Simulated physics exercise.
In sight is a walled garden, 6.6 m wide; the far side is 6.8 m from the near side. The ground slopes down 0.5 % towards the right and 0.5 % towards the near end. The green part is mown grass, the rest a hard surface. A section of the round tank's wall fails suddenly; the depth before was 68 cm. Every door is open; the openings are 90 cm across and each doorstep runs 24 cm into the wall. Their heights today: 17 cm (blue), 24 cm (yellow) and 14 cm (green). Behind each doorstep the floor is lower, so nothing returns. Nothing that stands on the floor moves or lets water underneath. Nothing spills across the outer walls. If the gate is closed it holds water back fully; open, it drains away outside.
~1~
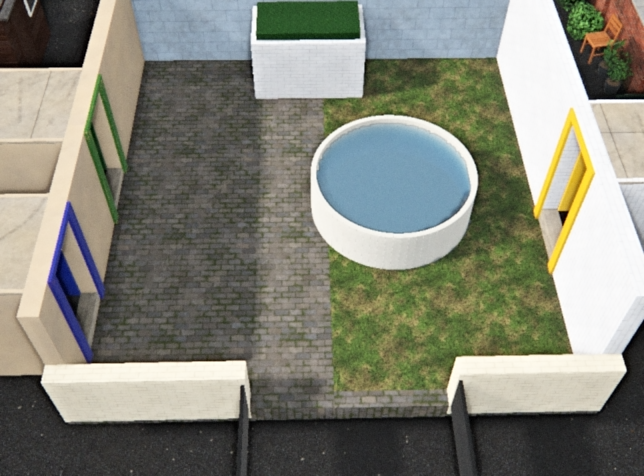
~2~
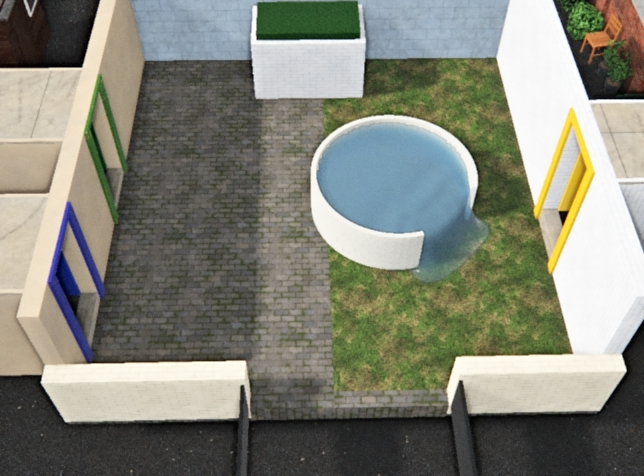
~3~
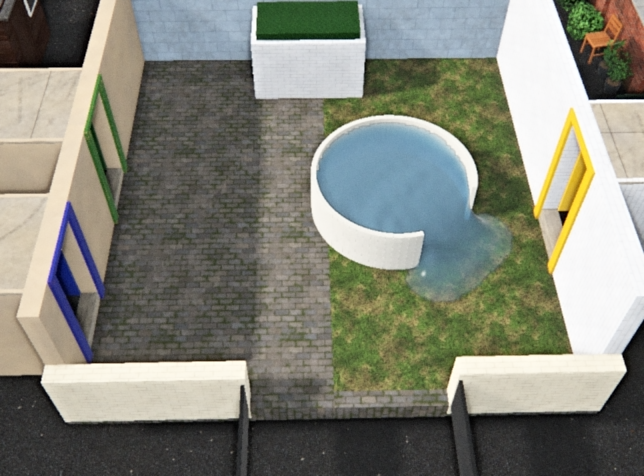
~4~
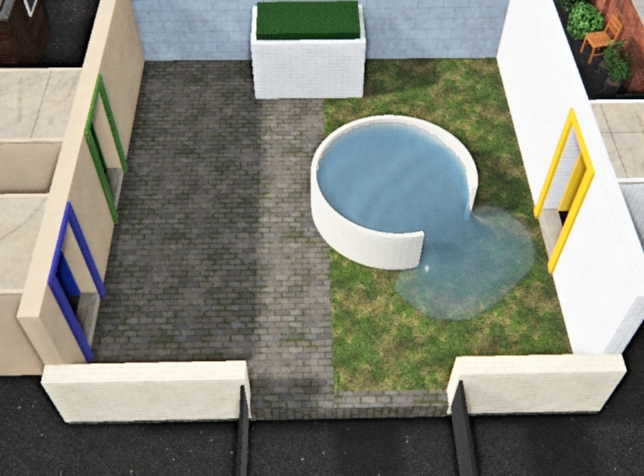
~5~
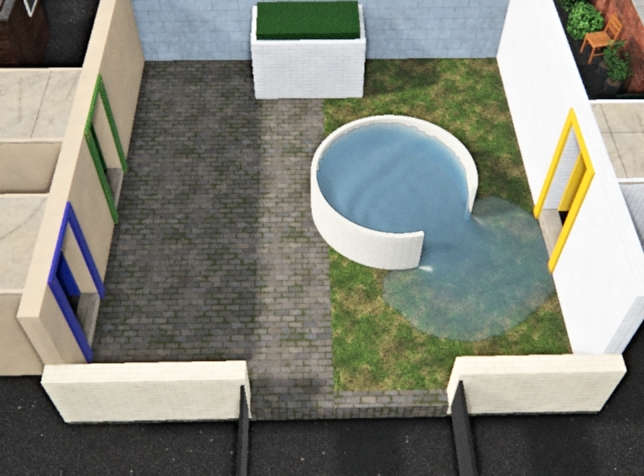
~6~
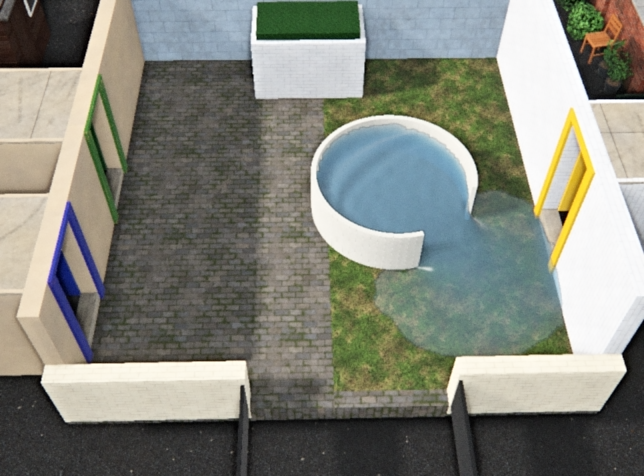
A walled garden, half grey paving on the left and half grass on the right, is seen from high above its near end. A round white tank of blue water stands on the grass, with blue and green doorways at left, a yellow one at right, and a white block topped with green behind. The tank's near-right wall opens and water pours out, spreading across the grass to the right-hand wall, while the camera stays still.
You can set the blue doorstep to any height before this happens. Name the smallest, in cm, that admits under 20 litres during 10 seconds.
About 6.5 cm.
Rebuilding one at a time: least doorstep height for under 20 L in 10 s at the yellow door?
About 26 cm at yellow.
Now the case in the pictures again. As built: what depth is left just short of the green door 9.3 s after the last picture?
Roughly 4.0 cm deep.
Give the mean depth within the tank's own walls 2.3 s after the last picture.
Some 29 cm.
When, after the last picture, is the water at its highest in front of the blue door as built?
Around 4.5 s.
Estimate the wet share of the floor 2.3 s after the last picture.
About 30 per cent.
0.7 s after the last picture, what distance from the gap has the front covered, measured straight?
Roughly 2.8 m.
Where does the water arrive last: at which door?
It is the green one.
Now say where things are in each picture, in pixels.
In the first frame, still water, 68 cm deep, in the round tank at (394, 176); the blue door at (77, 285) is dry.
In the second frame, the gap is at (451, 236), the front 0.3 m out at (485, 231); the back of the round tank holds 68 cm.
In the third frame, the gap is at (451, 238), the front 0.7 m out at (505, 253); the back of the round tank holds 68 cm.
In the fourth frame, the front is at (528, 265), 1.1 m from the gap at (451, 239); 2.2 m2 of floor is wet, 68 cm left at the back.
In the fifth frame, water pours out at (451, 239) and has run 1.6 m, to (550, 288); about 8 cm deep outside, 68 cm at the back.
In the sixth frame, water pours out at (451, 238) and has run 1.9 m, to (561, 317); about 8 cm deep outside, 64 cm at the back; the blue door at (77, 285), 5.3 m from the gap, is still 4.1 m from the nearest water.
Then, 0.7 s after the last picture water covers 15 % of the floor, deepest (55 cm) near (574, 386); it has not reached the blue door.
Then, 2.3 s after the last picture water covers 30 % of the floor, deepest (34 cm) near (561, 386); it has not reached the blue door.
Then, 9.3 s after the last picture water covers 95 % of the floor, deepest (11 cm) near (547, 386); 6 cm at the blue door, 0 litres in over its 17 cm doorstep.
At the blue door as built, the water peaked near 11 cm, 4.7 s after the last picture.
With a doorstep of 5.5 cm, 35 litres would have come in within the 10 s; with 7.5 cm, 11 litres. So under 20 litres takes about 6.5 cm.
